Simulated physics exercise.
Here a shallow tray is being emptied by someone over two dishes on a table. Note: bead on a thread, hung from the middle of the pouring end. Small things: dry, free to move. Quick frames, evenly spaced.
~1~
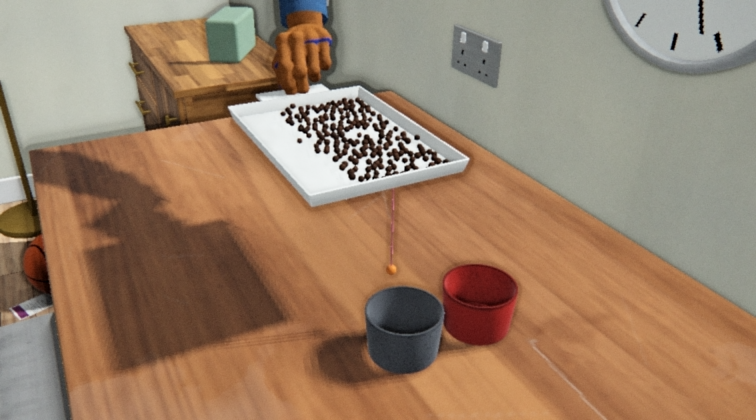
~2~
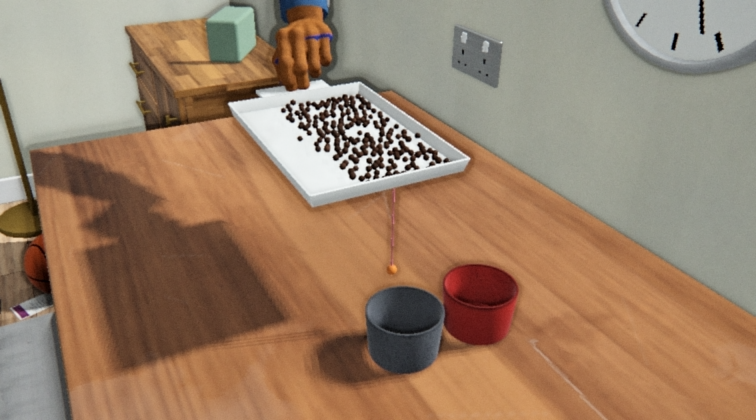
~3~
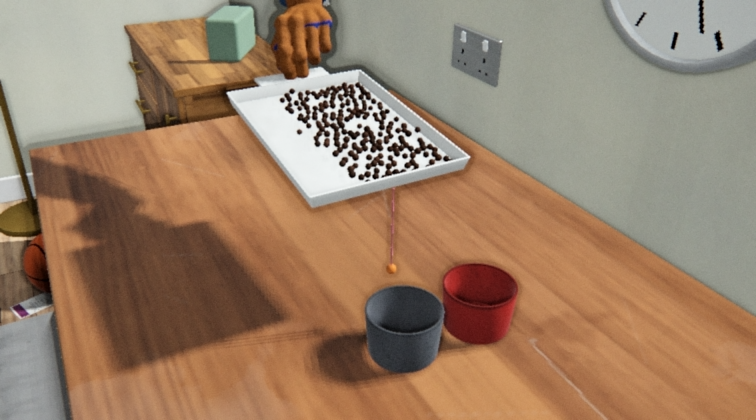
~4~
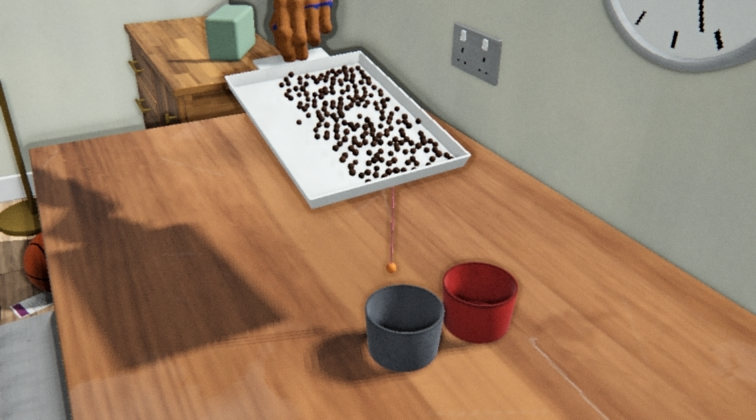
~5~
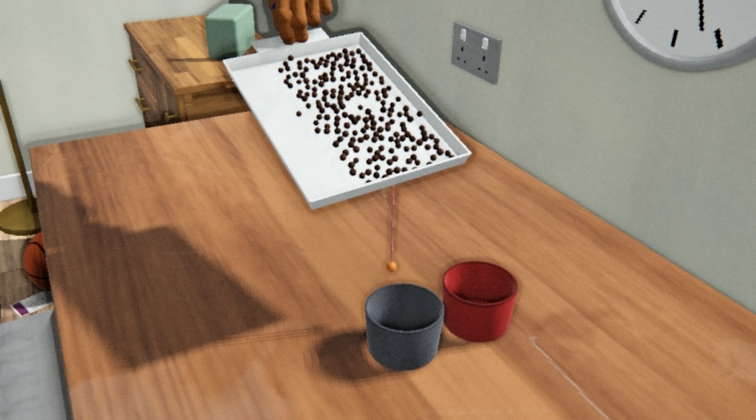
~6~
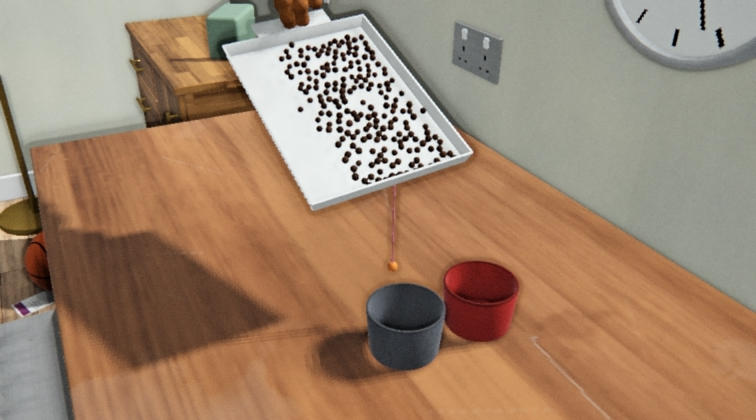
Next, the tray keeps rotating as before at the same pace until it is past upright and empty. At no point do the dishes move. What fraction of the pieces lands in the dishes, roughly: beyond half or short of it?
Short of half.
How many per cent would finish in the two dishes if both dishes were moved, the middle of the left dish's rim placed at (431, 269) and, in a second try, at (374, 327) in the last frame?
Trial 1 around 0 percent, trial 2 around 40 percent.
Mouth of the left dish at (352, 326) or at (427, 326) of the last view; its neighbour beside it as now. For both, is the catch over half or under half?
Together the dishes get beyond half first, then less than a half.
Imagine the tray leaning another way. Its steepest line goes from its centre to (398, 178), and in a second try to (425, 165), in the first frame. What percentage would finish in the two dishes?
About 80 and 40 percent.
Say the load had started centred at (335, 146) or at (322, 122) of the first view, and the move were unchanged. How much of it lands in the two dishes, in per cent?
Roughly 30 % and then 20 %.
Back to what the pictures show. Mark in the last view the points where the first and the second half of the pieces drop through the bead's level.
First roughly (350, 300), then roughly (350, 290).
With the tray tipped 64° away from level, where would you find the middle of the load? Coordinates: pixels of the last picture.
Somewhere around pixel (360, 196) in the last picture.
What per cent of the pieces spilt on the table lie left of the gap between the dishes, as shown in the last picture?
Near 90 in a hundred.
Soon after the last picture, tray tipped steeply; about two thirds on the tray; a stray few in the left dish; a stray few outside both; about a third in the air.
A little later, tray tipped past a quarter turn; a small part on the tray; about a quarter in the left dish; about half outside both; about a quarter in the air.
Later still, tray tipped past a quarter turn; about a third in the left dish; about two thirds outside both.
At rest, tray tipped past a quarter turn; about a third in the left dish; none in the right dish; about two thirds outside both.
